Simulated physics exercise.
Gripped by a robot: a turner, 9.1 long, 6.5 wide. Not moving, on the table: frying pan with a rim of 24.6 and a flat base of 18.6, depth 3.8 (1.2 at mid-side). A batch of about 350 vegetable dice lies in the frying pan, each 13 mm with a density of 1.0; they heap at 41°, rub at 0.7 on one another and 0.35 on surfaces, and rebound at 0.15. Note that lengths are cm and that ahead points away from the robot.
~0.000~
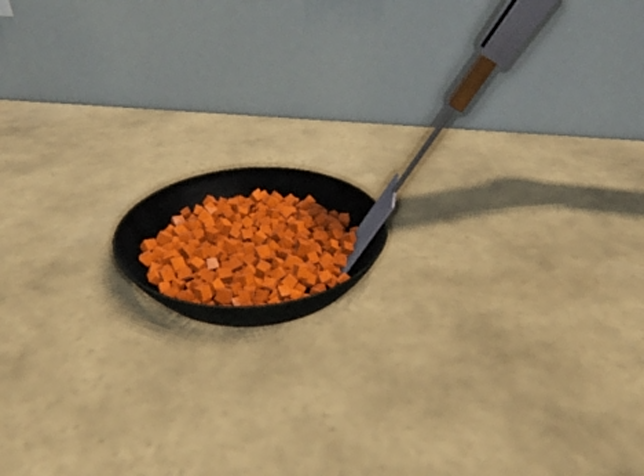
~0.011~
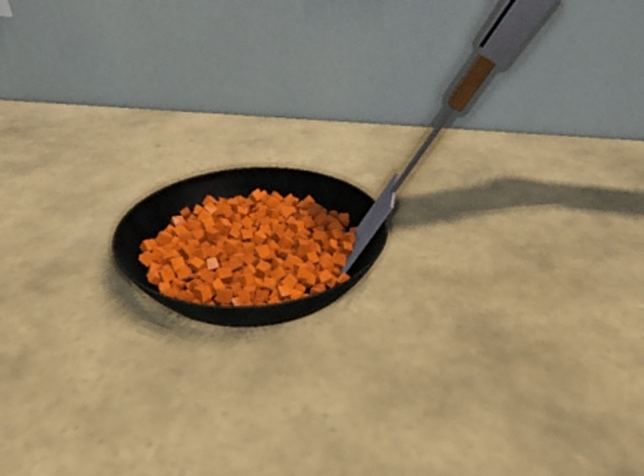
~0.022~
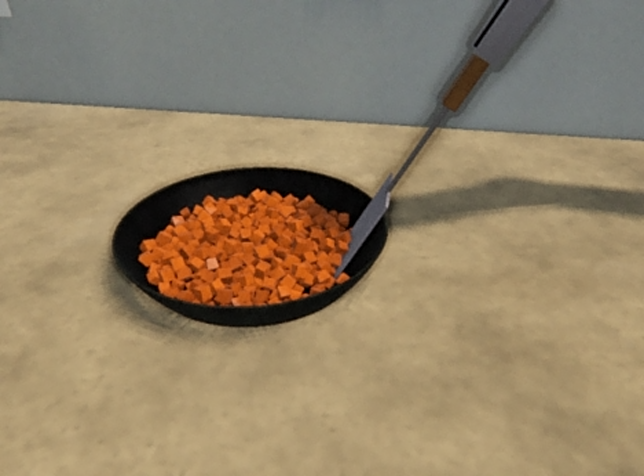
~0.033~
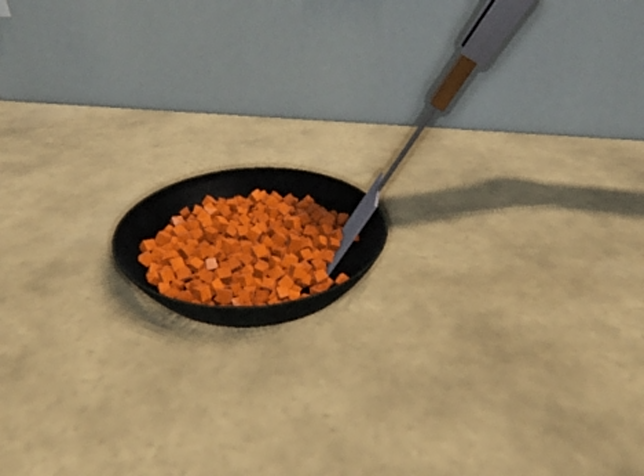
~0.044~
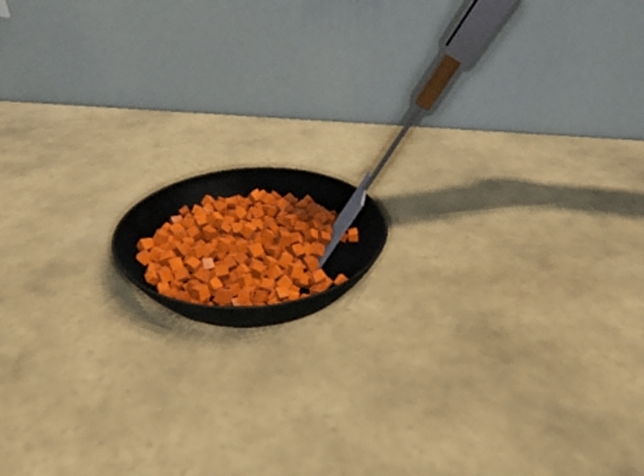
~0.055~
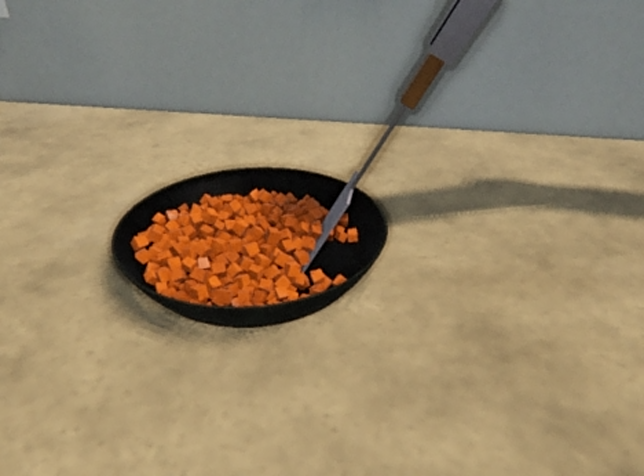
At first, a robot-held turner rests its blade inside the right edge of a black frying pan heaped with small orange cubes on a table. The blade then slides gradually left through the pan, pushing cubes along and opening a dark gap behind it, with a few cubes left at the right.
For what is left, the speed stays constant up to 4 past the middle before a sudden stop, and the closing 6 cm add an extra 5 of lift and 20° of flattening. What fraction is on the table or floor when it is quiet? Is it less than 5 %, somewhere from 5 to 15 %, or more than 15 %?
It is from 5 to 15 %.
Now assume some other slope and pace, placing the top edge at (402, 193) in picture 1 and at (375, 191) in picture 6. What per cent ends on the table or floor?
Roughly 0 percent ends up there.
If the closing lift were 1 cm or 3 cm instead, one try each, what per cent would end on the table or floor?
First try around 5 percent, second try around 10 percent.
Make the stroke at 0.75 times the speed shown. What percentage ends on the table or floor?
Roughly 5 per cent.
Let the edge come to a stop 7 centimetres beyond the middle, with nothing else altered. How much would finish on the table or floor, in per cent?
Then the share is near 25 in a hundred.
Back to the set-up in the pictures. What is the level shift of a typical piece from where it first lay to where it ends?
I'd guess close to 3 centimetres.
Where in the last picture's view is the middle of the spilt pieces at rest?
In the last view, it's around (48, 228).
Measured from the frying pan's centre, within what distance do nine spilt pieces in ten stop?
30 cm.
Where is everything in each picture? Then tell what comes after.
The first frame shows turner top edge at (396, 189), sloping 62°; upper third of the load around (256, 237), from x 150 to 355, top at y 195; 351 in the frying pan.
The second frame shows turner top edge at (395, 189), sloping 62°; upper third of the load around (256, 237), from x 145 to 355, top at y 195.
The third frame shows turner top edge at (390, 189), sloping 62°; upper third of the load around (257, 237), from x 145 to 355, top at y 195.
The fourth frame shows turner top edge at (379, 188), sloping 62°; upper third of the load around (256, 235), from x 145 to 355, top at y 195.
The fifth frame shows turner top edge at (366, 187), sloping 62°; upper third of the load around (255, 234), from x 145 to 355, top at y 195.
The sixth frame shows turner top edge at (353, 186), sloping 62°; upper third of the load around (244, 232), from x 140 to 350, top at y 195; 351 in the frying pan.
After 0.08 s, sloping 61°, highest piece 6 above the table; 351 in the frying pan.
After 0.11 s, sloping 54°, highest piece 6 above the table; 349 in the frying pan, 2 on the blade or in flight.
After 0.32 s, sloping 42°, highest piece 5 above the table; 315 in the frying pan, 33 on the table or floor, 3 on the blade or in flight.
After 1.37 s, sloping 42°, highest piece 5 above the table; 315 in the frying pan, 36 on the table or floor.
At rest, 315 in the frying pan, 36 on the table or floor. That is 10 % on the table or floor.
